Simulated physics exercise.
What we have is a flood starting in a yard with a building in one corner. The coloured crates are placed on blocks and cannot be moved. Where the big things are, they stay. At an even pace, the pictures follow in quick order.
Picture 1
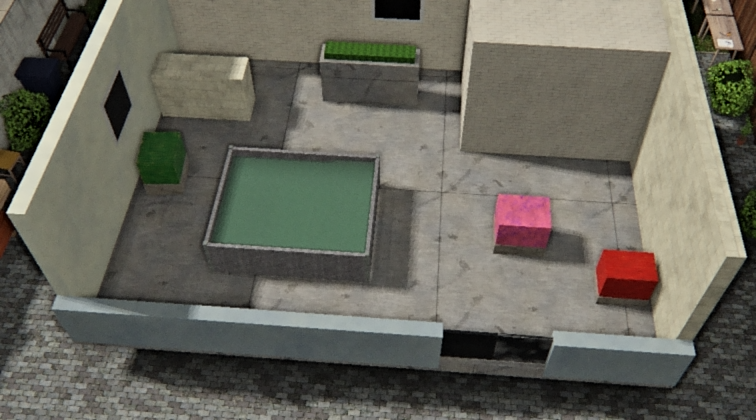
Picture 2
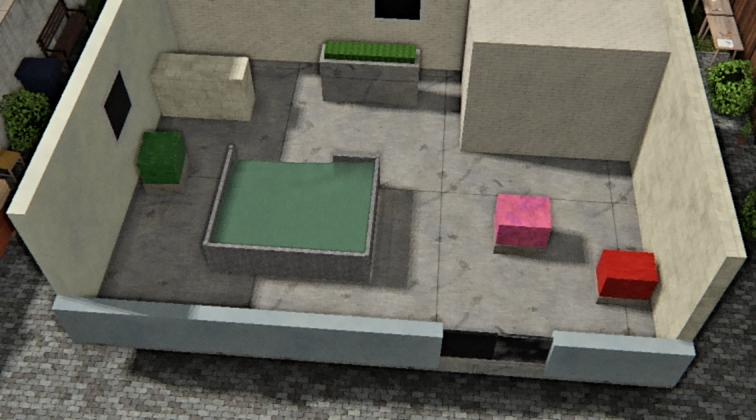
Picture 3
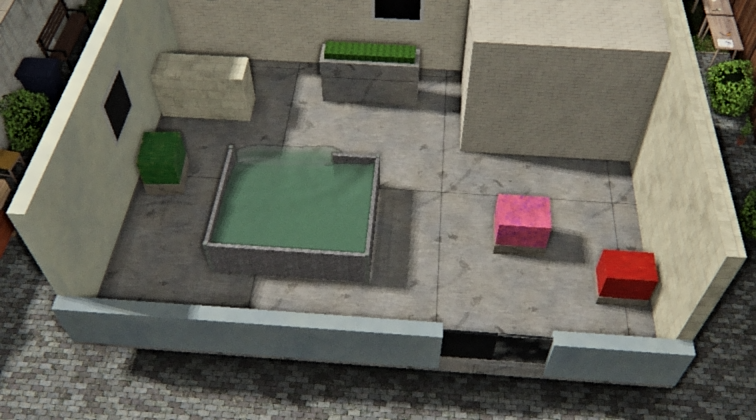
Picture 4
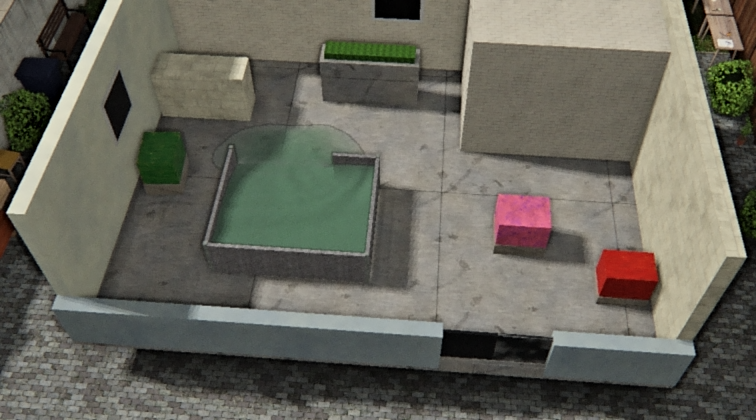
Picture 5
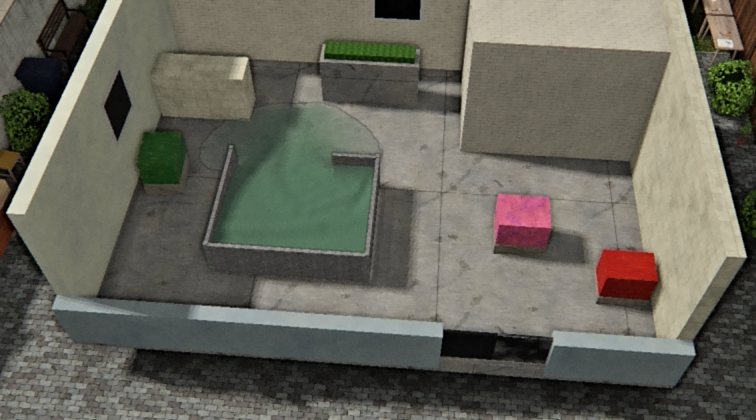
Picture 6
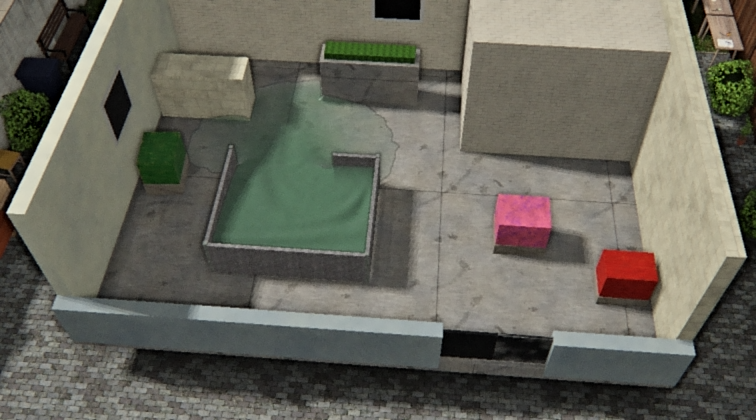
Green water pouring through a gap in the far side of a walled tank and spreading across a paved yard.
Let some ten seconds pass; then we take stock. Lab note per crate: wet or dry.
Result - pink crate: Dry; green crate: Dry; red crate: Dry.
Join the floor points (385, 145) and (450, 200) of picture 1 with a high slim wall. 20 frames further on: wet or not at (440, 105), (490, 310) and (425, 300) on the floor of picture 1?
As listed: Flooded, free of water, not flooded.
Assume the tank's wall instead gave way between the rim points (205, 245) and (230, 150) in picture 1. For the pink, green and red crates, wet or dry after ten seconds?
Result: Pink crate is not reached; green crate is swamped; red crate is swamped.
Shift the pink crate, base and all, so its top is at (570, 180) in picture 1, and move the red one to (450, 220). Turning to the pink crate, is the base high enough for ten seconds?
As for pink, it stays clear.
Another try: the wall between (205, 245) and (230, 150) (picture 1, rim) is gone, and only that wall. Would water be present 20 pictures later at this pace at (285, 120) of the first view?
Honestly, it looks soaked to me.
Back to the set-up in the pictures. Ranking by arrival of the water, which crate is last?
That one's the red one.
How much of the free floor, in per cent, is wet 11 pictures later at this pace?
Roughly 30 percent, I'd say.
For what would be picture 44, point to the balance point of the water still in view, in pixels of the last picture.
Close to (315, 159).
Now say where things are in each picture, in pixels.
Still water in the tank at (296, 202), in the first frame.
Water pours out on the tank's far side and has run to a hidden place, in the second frame.
The front is at a hidden place, out from the gap on the tank's far side, in the third frame.
The front is at (237, 135), out from the gap on the tank's far side, in the fourth frame.
Water pours out on the tank's far side and has run to (325, 106), in the fifth frame.
The front is at (317, 82), out from the gap on the tank's far side, in the sixth frame.
A moment on, water covers 20 % of the floor; the pink crate not reached, the green crate water round its plinth, the red crate not reached.
Next, water covers 30 % of the floor; the pink crate not reached, the green crate water round its plinth, the red crate not reached.
Then, water covers 50 % of the floor; the pink crate water round its plinth, the green crate water round its plinth, the red crate not reached.
Later, water covers 80 % of the floor; the pink crate water round its plinth, the green crate water round its plinth, the red crate not reached.
In the end, water covers 95 % of the floor; the pink crate stayed above the water, the green crate stayed above the water, the red crate stayed above the water.
